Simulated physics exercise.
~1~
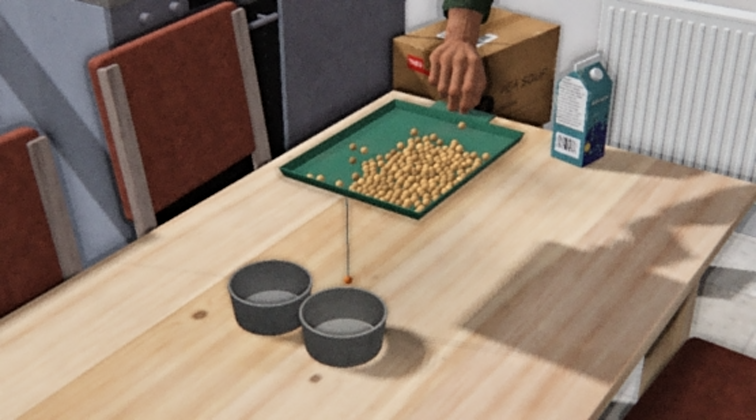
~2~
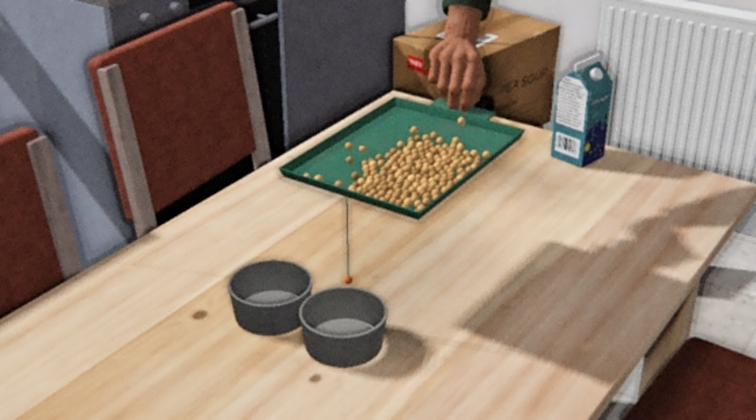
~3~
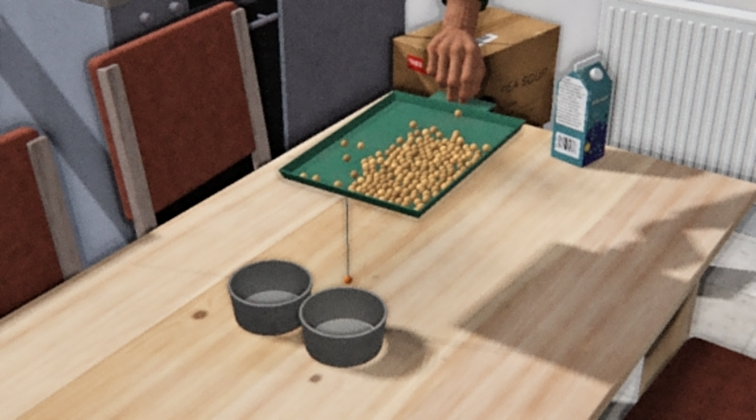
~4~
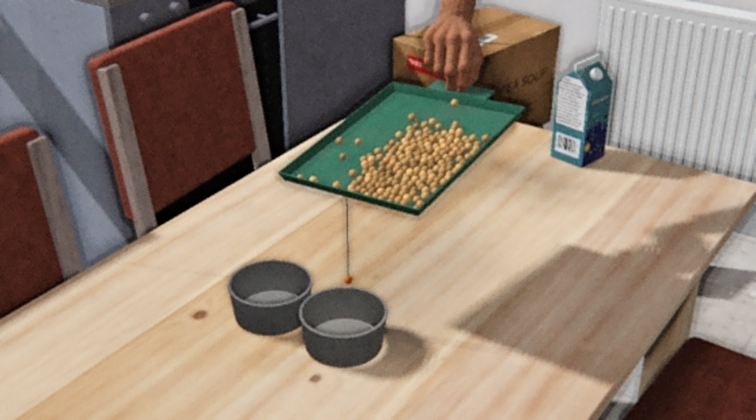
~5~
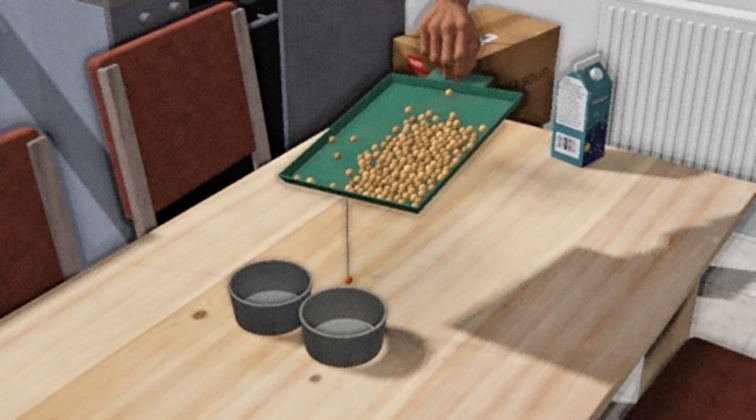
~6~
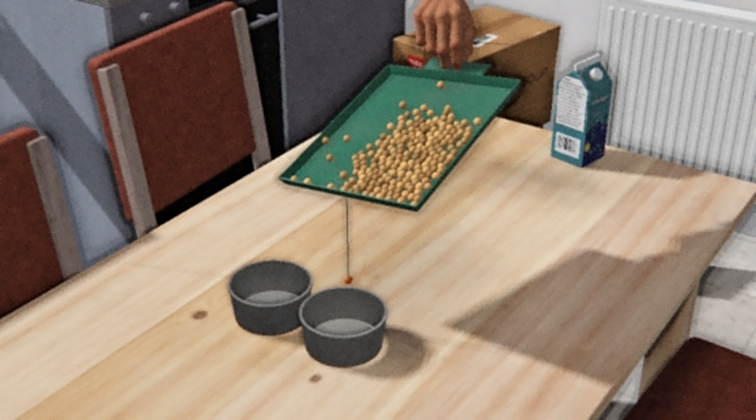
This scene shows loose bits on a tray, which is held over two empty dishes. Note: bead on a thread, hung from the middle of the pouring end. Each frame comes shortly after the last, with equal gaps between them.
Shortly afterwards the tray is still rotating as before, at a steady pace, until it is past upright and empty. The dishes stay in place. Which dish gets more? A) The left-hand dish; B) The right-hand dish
Option A: The left-hand dish.
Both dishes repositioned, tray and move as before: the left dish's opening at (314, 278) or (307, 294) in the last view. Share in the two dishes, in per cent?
Well, you'd get about 60 per cent and then about 50 per cent.
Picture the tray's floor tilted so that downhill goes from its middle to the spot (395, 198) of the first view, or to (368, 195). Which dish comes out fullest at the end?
First case: The dish at right. Second case: The dish at right.
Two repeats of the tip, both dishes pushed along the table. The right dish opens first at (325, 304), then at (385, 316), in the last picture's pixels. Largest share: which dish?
In the first try it's the left-side dish, and in the second it's the left-side dish.
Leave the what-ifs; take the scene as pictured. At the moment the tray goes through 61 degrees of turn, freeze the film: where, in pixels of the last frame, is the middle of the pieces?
I'd put it at about (303, 198).
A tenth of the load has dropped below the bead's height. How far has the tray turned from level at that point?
I'd say it is tilted about 55°.
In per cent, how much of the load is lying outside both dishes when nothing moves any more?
About 10 per cent.
Soon, tray tipped steeply; about half on the tray; a small part in the right dish; about a quarter in the left dish; a stray few outside both; about a quarter in the air.
A while on, tray tipped right over; about a quarter in the right dish; most in the left dish; a small part outside both.
Towards the end, tray tipped past a quarter turn; about a quarter in the right dish; most in the left dish; a small part outside both.
Finally, tray tipped past a quarter turn; about a quarter in the right dish; most in the left dish; a small part outside both.
